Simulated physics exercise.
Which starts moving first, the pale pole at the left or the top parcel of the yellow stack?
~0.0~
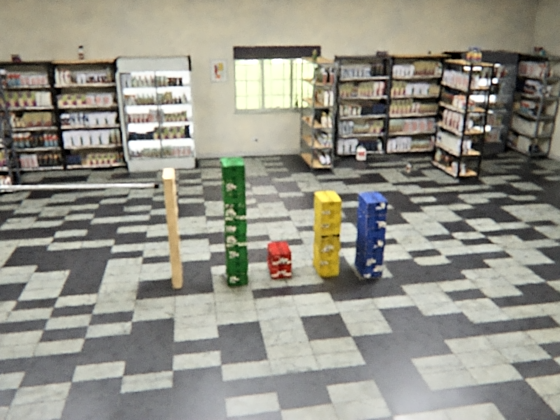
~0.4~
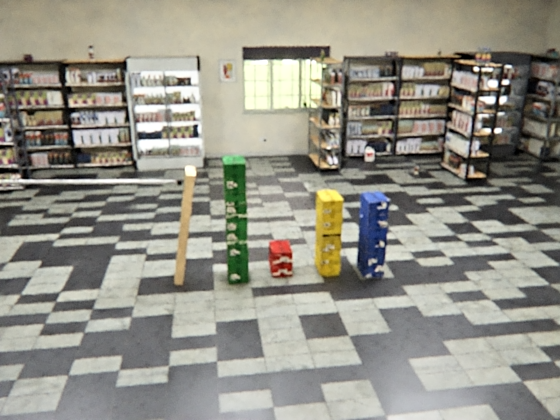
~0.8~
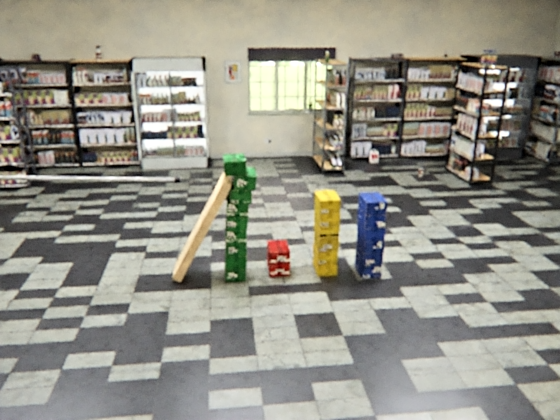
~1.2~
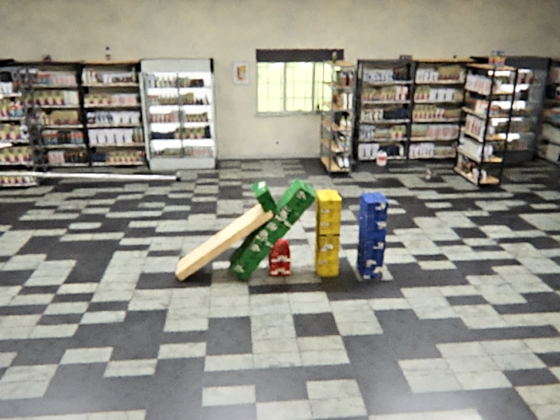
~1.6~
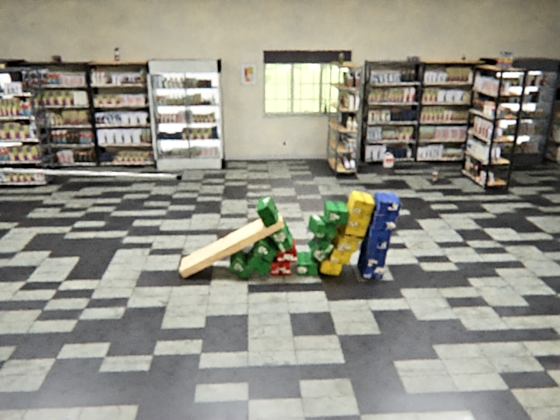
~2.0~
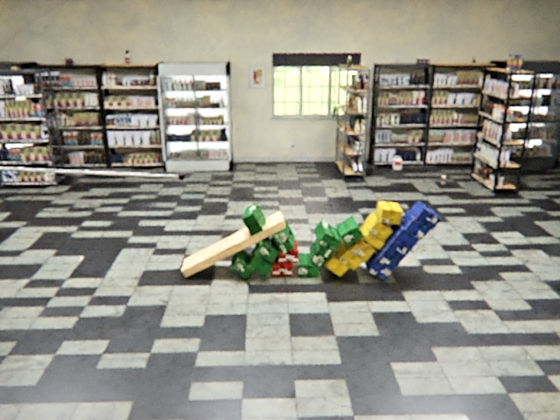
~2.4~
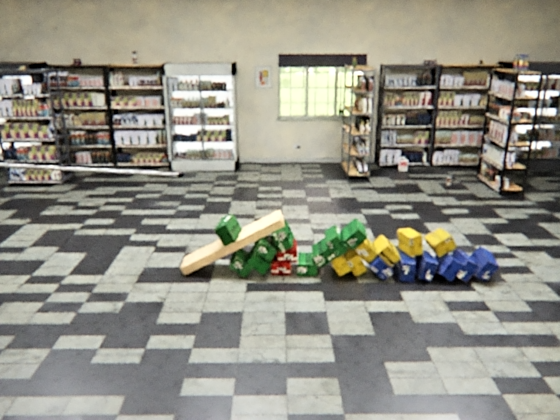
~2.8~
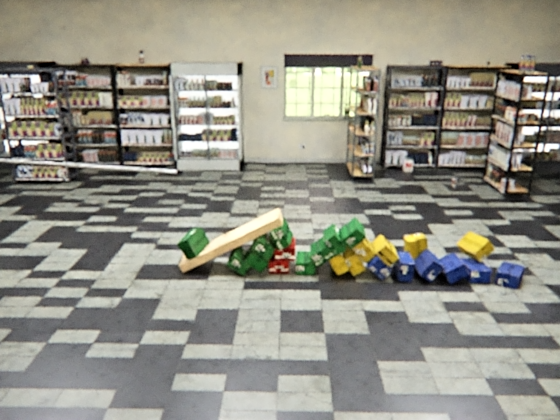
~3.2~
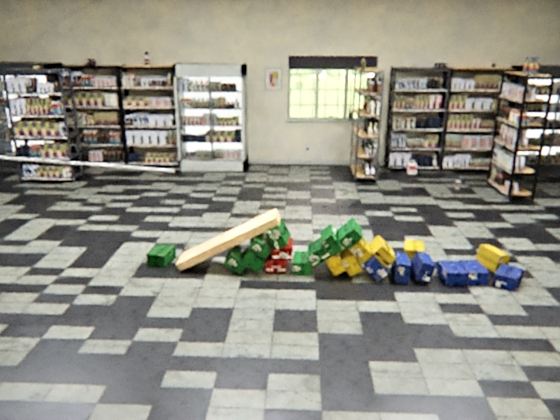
The pale pole moves first, as the board begins to lean. The top yellow parcel only shifts later, once the green stack has collapsed toward it.
